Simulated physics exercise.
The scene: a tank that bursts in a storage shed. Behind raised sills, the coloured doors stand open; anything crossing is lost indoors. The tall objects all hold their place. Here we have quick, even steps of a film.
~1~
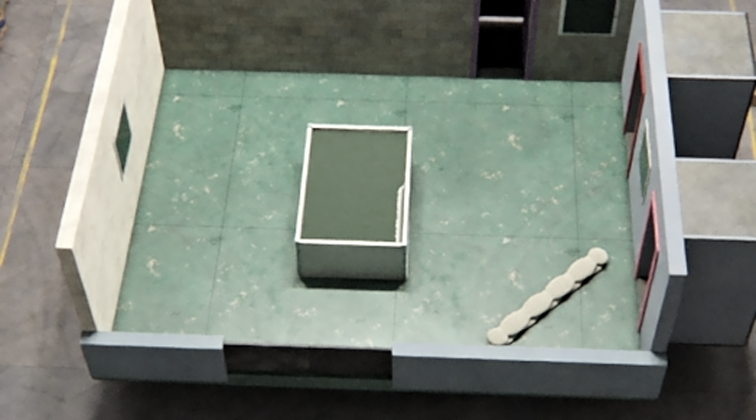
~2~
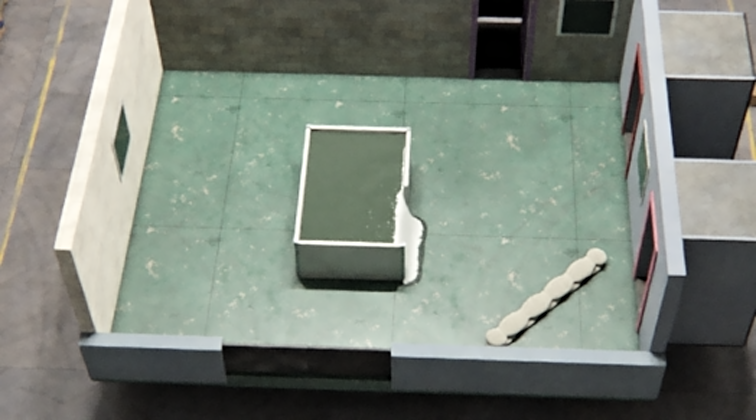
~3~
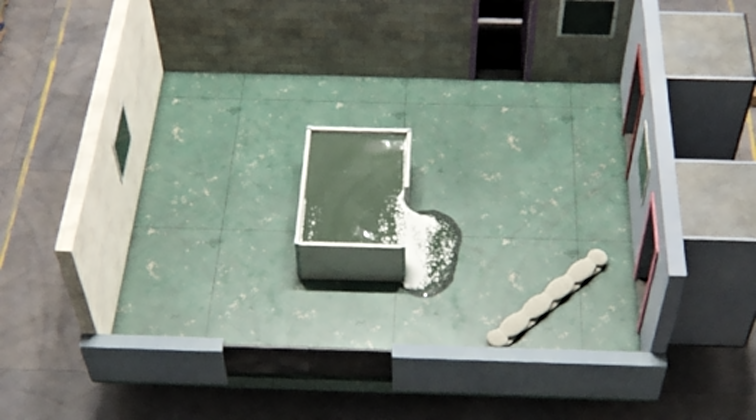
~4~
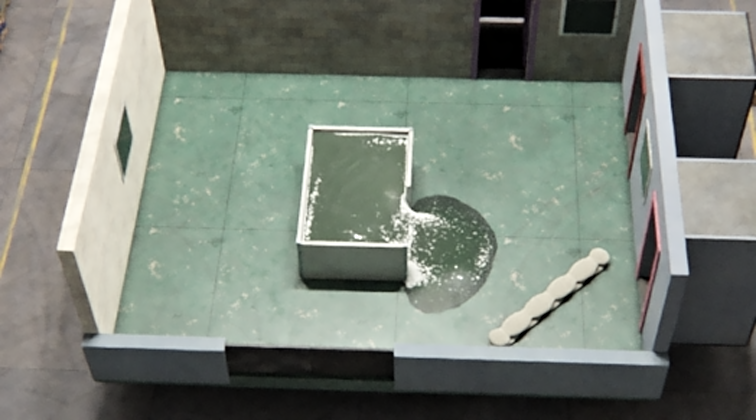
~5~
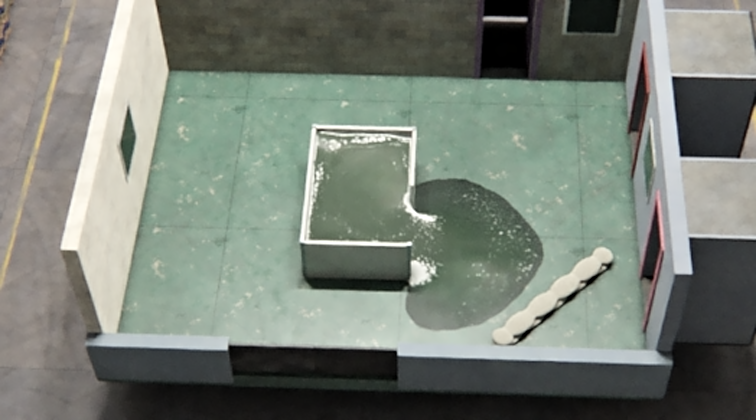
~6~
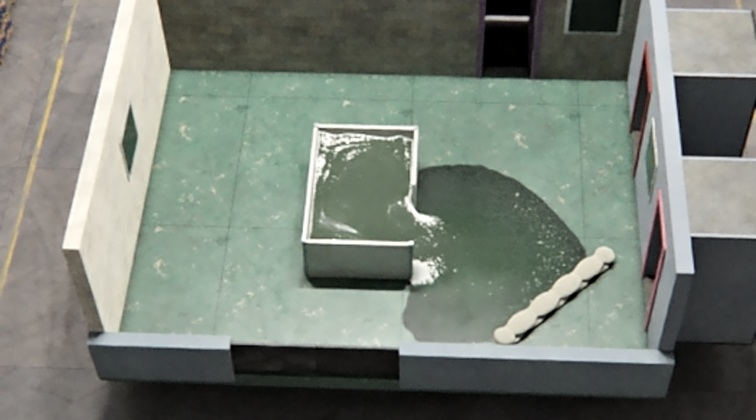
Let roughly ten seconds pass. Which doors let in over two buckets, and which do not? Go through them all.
At the end, the pink door will allow in an excess, the red door will allow in an excess, the purple door will allow in an excess.
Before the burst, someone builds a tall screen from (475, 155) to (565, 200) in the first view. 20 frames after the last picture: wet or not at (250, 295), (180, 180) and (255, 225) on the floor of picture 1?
Untouched, untouched, untouched.
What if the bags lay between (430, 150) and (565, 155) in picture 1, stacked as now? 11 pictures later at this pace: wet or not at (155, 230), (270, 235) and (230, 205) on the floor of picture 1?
Taking the three spots in order: Untouched, untouched, untouched.
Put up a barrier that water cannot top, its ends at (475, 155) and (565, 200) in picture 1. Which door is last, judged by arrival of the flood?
My answer: The purple one.
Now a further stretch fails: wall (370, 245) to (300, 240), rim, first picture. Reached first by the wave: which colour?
I'd say the pink one.
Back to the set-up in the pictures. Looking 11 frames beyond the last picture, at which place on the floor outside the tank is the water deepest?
Point to roughly (630, 228).
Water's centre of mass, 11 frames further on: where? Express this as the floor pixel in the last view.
The spot I would choose is (457, 239).
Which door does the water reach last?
I'd go with the one in purple.
A moment on, water covers 25 % of the floor; the pink door wet at the sill, nothing in, the red door not reached, the purple door not reached.
Next, water covers 35 % of the floor; the pink door under two buckets in, the red door under two buckets in, the purple door not reached.
Then, water covers 45 % of the floor; the pink door over two buckets in, the red door over two buckets in, the purple door wet at the sill, nothing in.
Later, water covers 80 % of the floor; the pink door over two buckets in, the red door over two buckets in, the purple door over two buckets in.
In the end, water covers 95 % of the floor; the pink door over two buckets in, the red door over two buckets in, the purple door far over two buckets in.
